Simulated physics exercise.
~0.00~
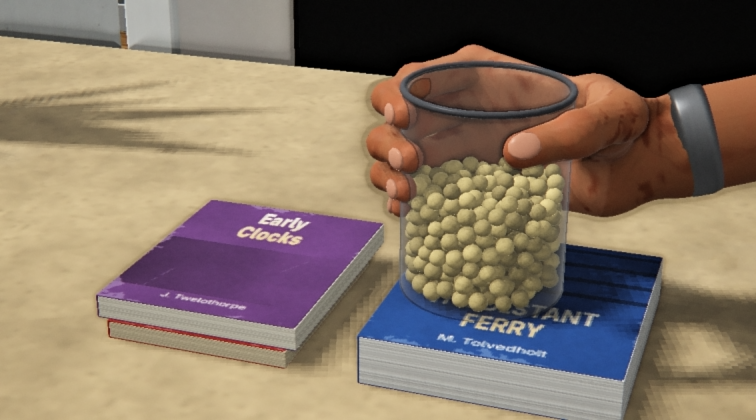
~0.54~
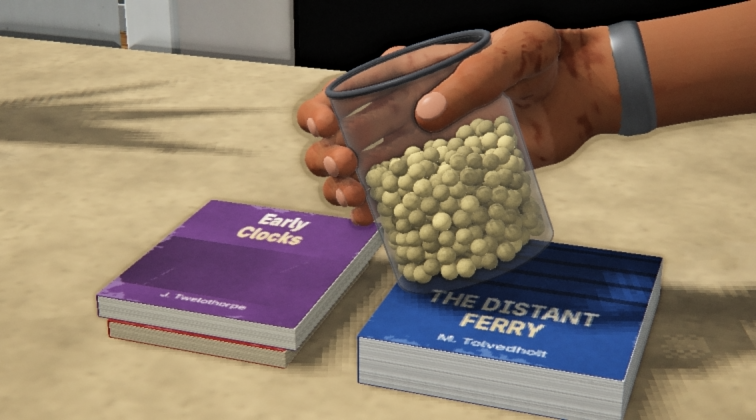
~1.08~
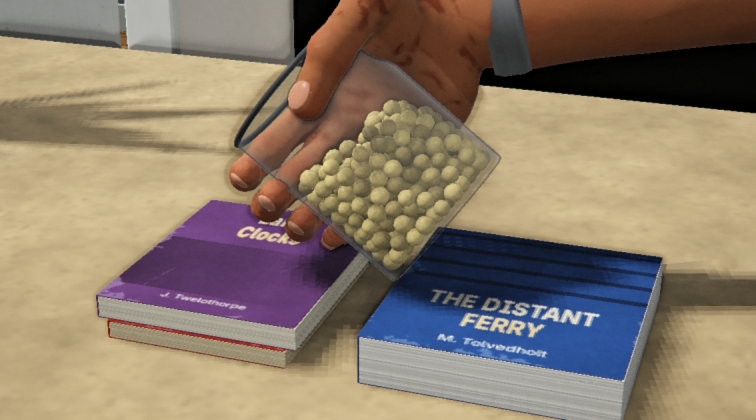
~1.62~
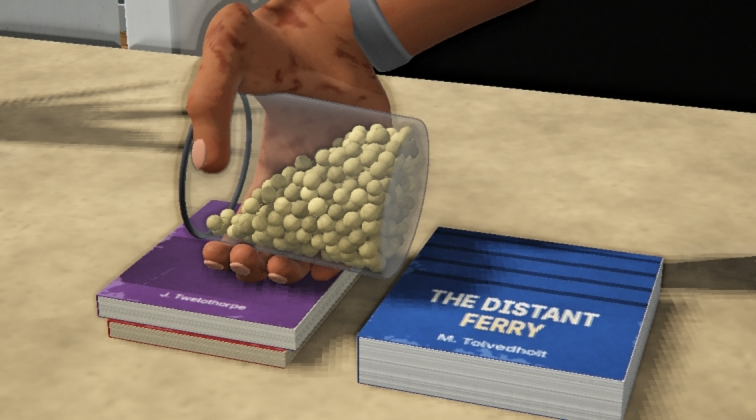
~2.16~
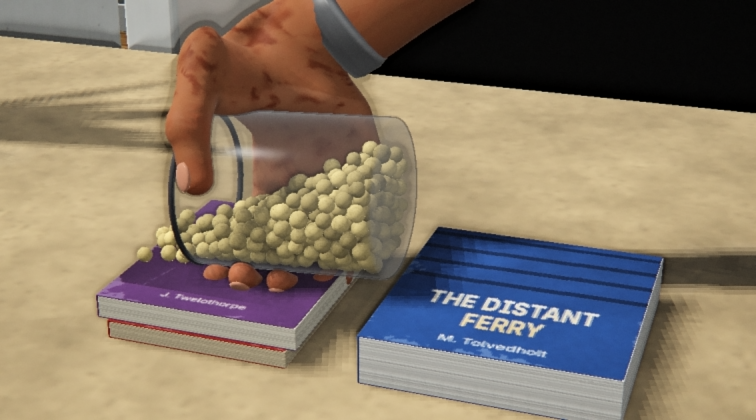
On a sandy surface, a hand tipping a glass of pale soya beans leftward onto stacked books, a few beans spilling out.
